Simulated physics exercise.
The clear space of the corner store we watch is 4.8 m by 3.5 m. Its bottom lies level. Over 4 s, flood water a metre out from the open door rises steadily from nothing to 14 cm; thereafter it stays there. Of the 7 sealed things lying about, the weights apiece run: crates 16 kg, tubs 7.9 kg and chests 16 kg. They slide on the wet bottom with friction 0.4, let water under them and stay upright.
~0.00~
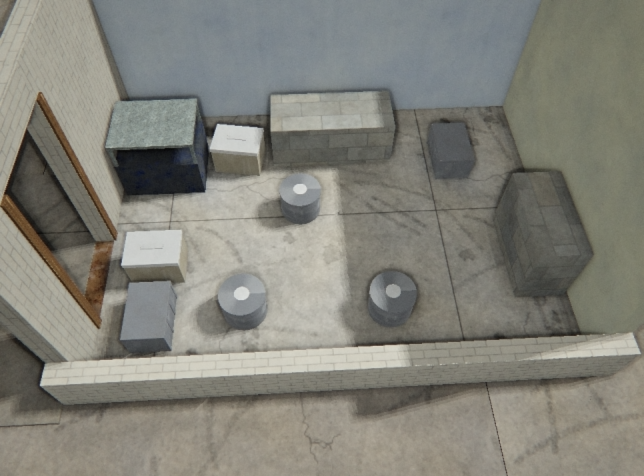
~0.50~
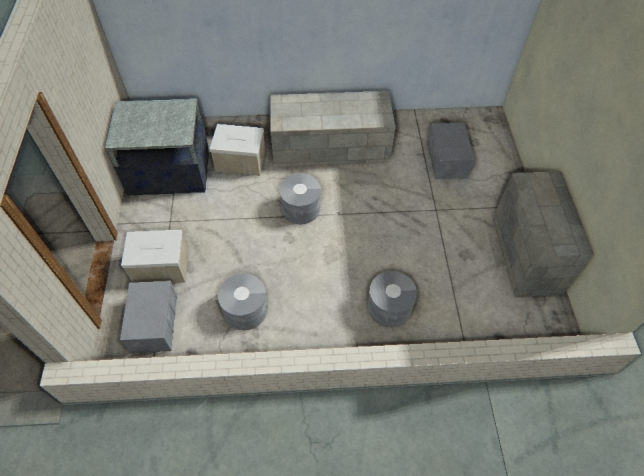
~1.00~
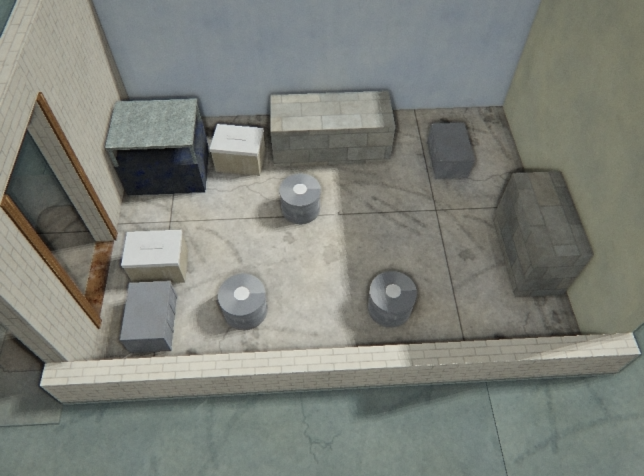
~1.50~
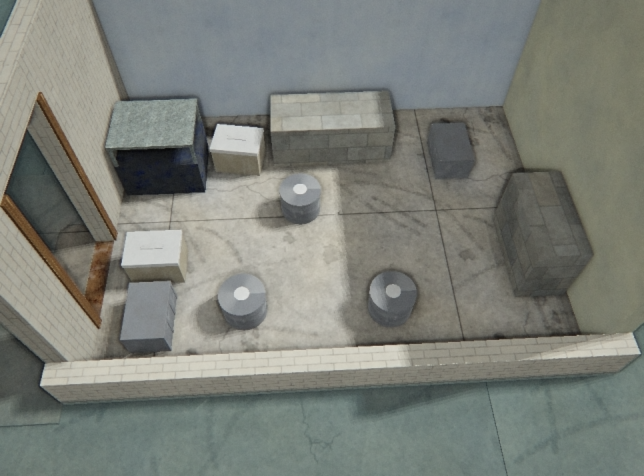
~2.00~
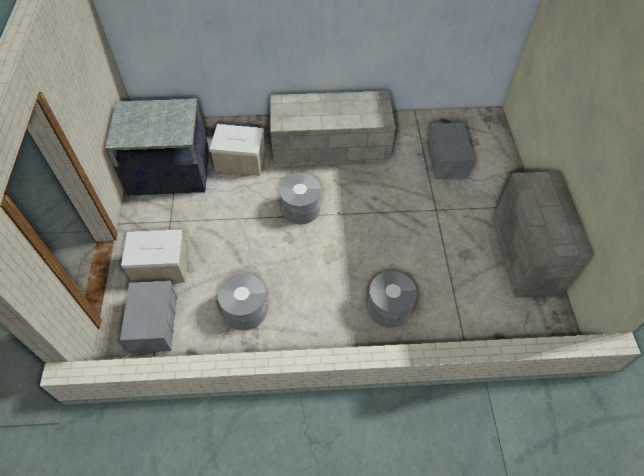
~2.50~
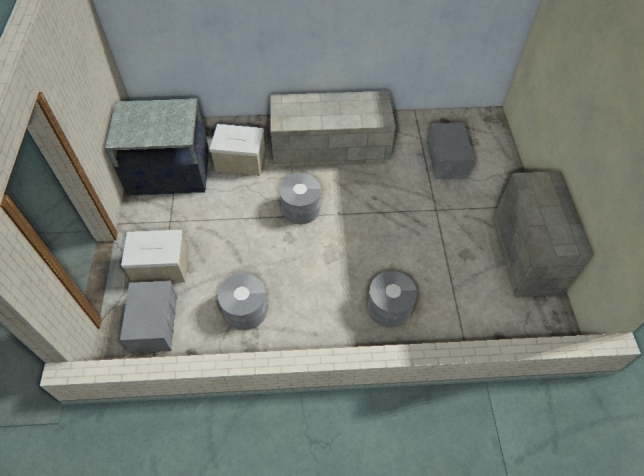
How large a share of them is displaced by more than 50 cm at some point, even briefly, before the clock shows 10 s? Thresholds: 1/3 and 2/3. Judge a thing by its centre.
A fair number move that far, a third to two thirds.
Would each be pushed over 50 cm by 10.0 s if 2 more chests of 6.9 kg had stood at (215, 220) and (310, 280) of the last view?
Taking them in order, the first is above the threshold and the second is above the threshold.
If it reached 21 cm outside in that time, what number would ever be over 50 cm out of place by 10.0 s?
Then it comes to 6.
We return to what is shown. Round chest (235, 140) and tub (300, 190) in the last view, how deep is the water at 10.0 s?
Close to 3 and 4 centimetres.
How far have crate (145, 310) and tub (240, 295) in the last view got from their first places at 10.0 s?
In that order: 200 cm, 150 cm.
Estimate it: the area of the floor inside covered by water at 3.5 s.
Somewhere around 1.0 m2, roughly.
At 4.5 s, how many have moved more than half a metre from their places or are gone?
By my tally, 0.
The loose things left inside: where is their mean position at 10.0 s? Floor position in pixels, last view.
They average out to somewhere around (338, 233).
After 3.5 s 0 of 7 are over 50 cm from their spots; 0 afloat.
After 4.5 s 0 of 7 are over 50 cm from their spots; 0 afloat.
After 7.0 s 3 of 7 are over 50 cm from their spots; 0 afloat.
After 10.0 s 3 of 7 are over 50 cm from their spots, and 3 have been at some point; 0 afloat.
